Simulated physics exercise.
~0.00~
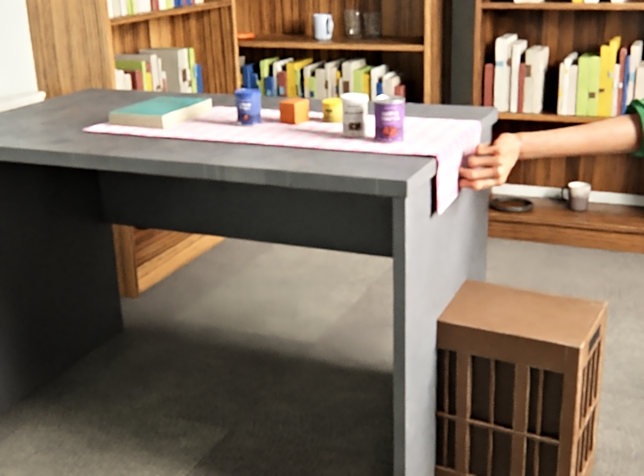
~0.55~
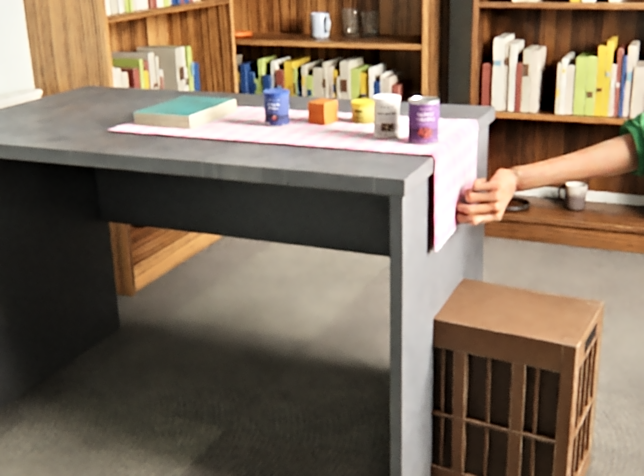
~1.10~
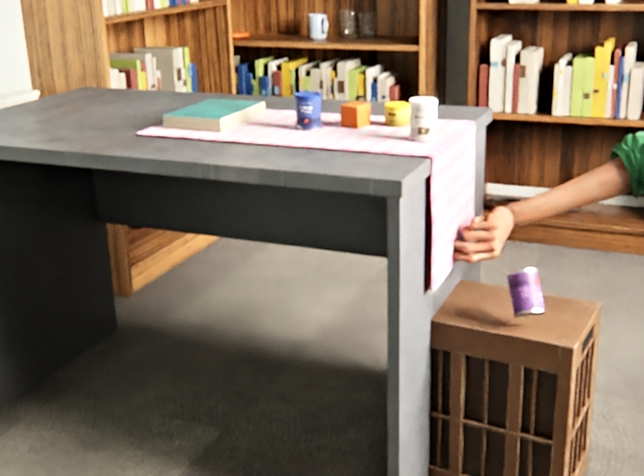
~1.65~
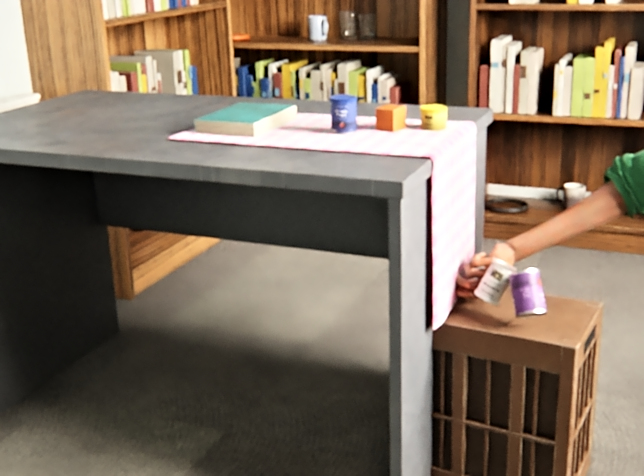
At a grey desk, a hand pulls a pink scarf rightward, and two cans fall off.
